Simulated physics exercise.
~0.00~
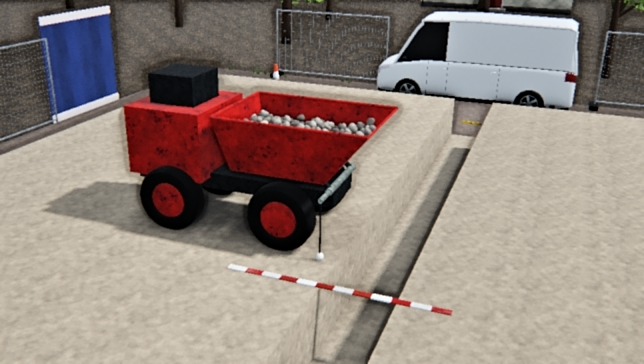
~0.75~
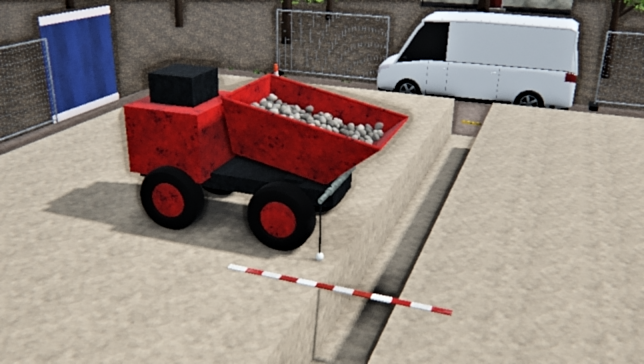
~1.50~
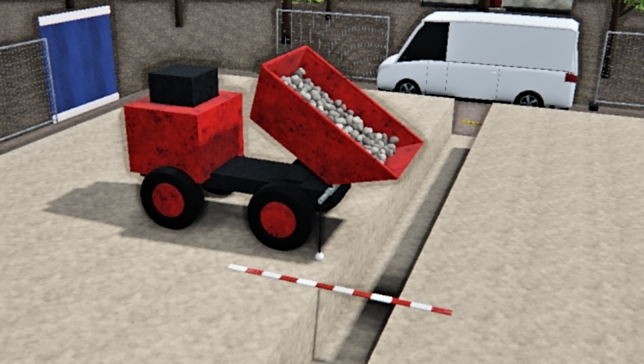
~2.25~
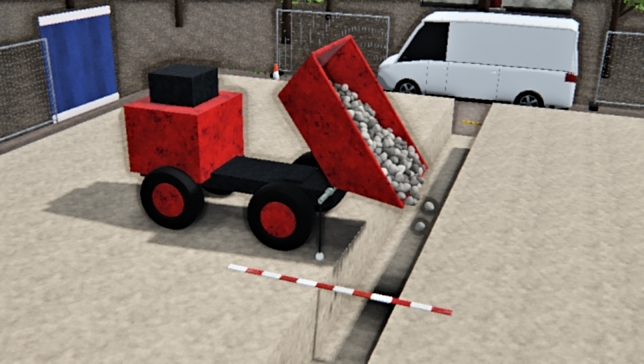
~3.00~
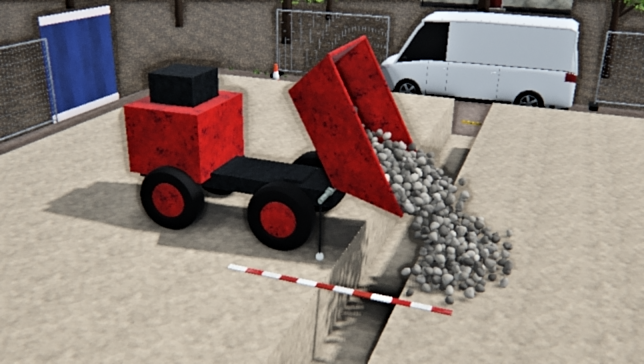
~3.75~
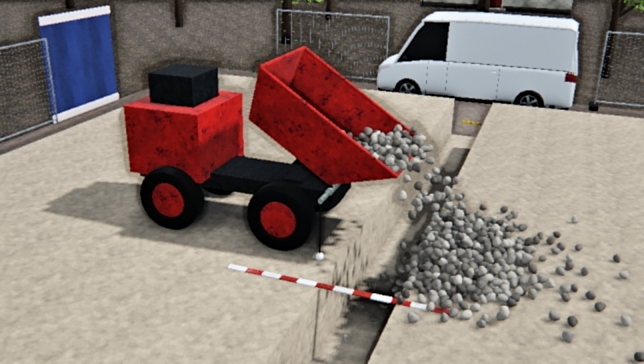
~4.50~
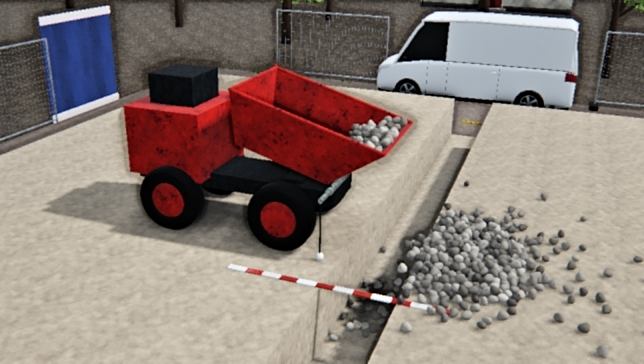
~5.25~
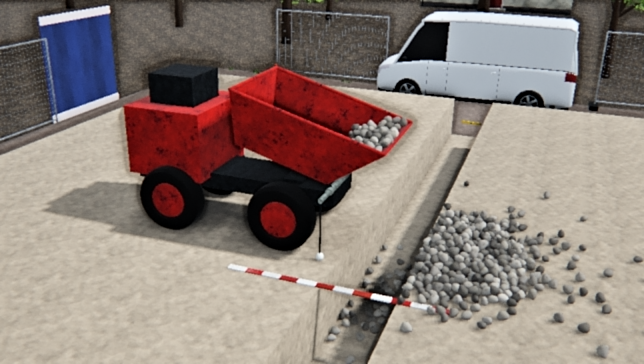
The footage shows a red dumper tipping its body of grey stones toward a trench, most of them spilling across onto the ground beyond and a few dropping in, before the body lowers partway and stays tilted, with some stones still inside near its lip.
